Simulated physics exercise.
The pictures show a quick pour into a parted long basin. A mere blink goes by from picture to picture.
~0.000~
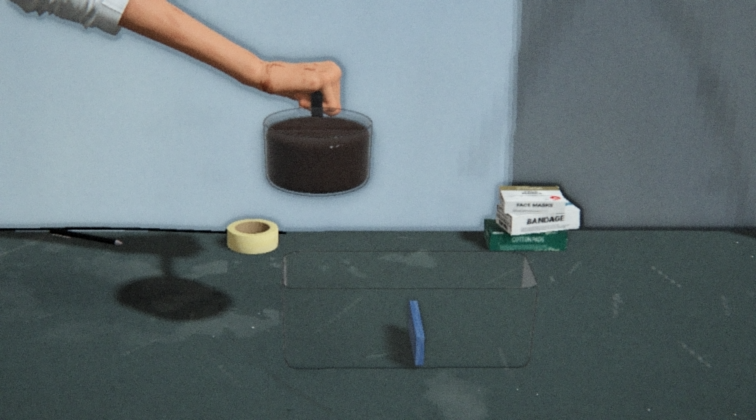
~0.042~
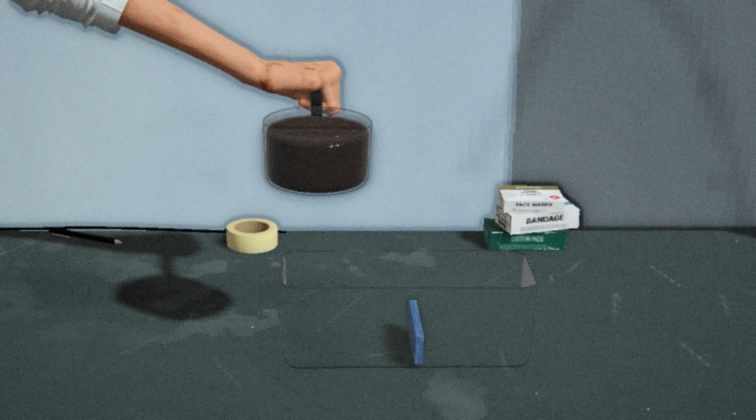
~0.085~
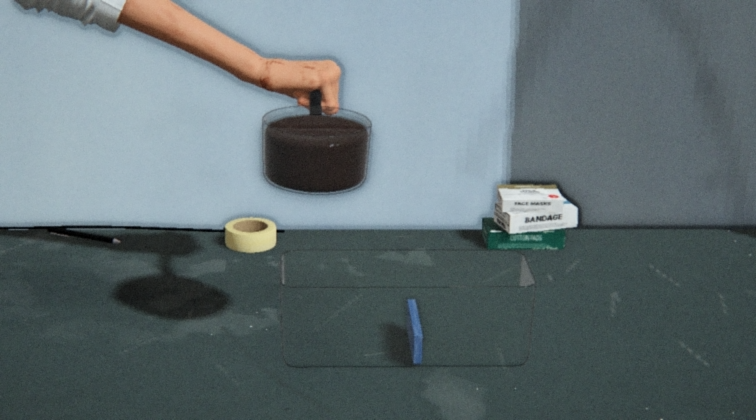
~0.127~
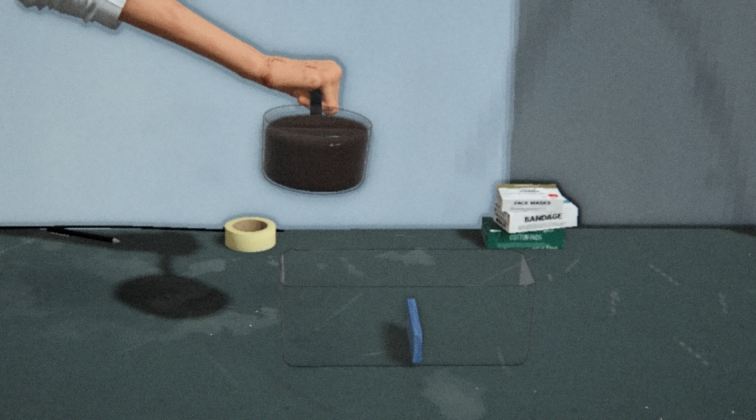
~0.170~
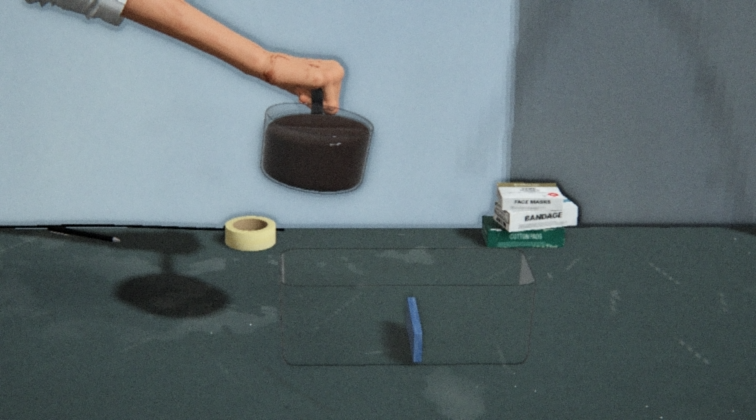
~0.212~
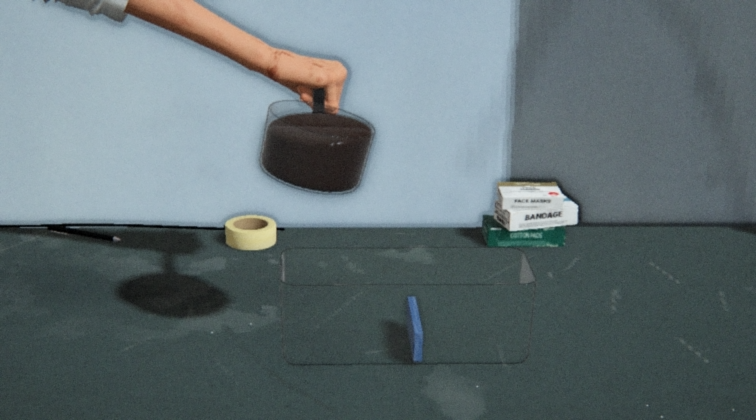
On a dark, scuffed tabletop before a pale blue and grey wall, seen from the front and slightly above, a still camera looks on. A hand reaching from the upper left grips a clear round container of dark brown coffee above a transparent basin with a blue divider, between a yellow tape roll and stacked white and green boxes. The hand holds the container almost level, then gradually tilts it slightly rightward.
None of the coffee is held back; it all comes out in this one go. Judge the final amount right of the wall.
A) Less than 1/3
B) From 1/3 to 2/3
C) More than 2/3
B.
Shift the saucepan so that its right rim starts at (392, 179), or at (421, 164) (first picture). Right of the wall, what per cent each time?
It would come to near 60 per cent, and then near 80 per cent.
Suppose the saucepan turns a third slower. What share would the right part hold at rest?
Near 60 %.
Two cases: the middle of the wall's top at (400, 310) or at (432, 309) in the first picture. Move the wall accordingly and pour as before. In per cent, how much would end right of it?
It works out to around 75 per cent for the first and around 35 per cent for the second.
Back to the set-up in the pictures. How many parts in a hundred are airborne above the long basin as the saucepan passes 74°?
Something close to 35 percent of it.
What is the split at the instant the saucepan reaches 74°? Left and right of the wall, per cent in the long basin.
0 % left, 10 % right.
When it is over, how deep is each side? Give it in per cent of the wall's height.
It settles around 40 on the left side and around 70 on the right side.
A moment on, the saucepan is tipped part way and 54 per cent is still to pour, 2 is left of the wall and 8 right of it.
Next, the saucepan is tipped right over and 8 per cent is still to pour, 23 is left of the wall and 58 right of it.
Then the saucepan is tipped right over and 0 per cent is still to pour, 40 is left of the wall and 58 right of it.
Later the saucepan is tipped right over and 0 per cent is still to pour, 41 is left of the wall and 58 right of it.
In the end 41 per cent lies left of the wall, 58 right of it and 1 outside.
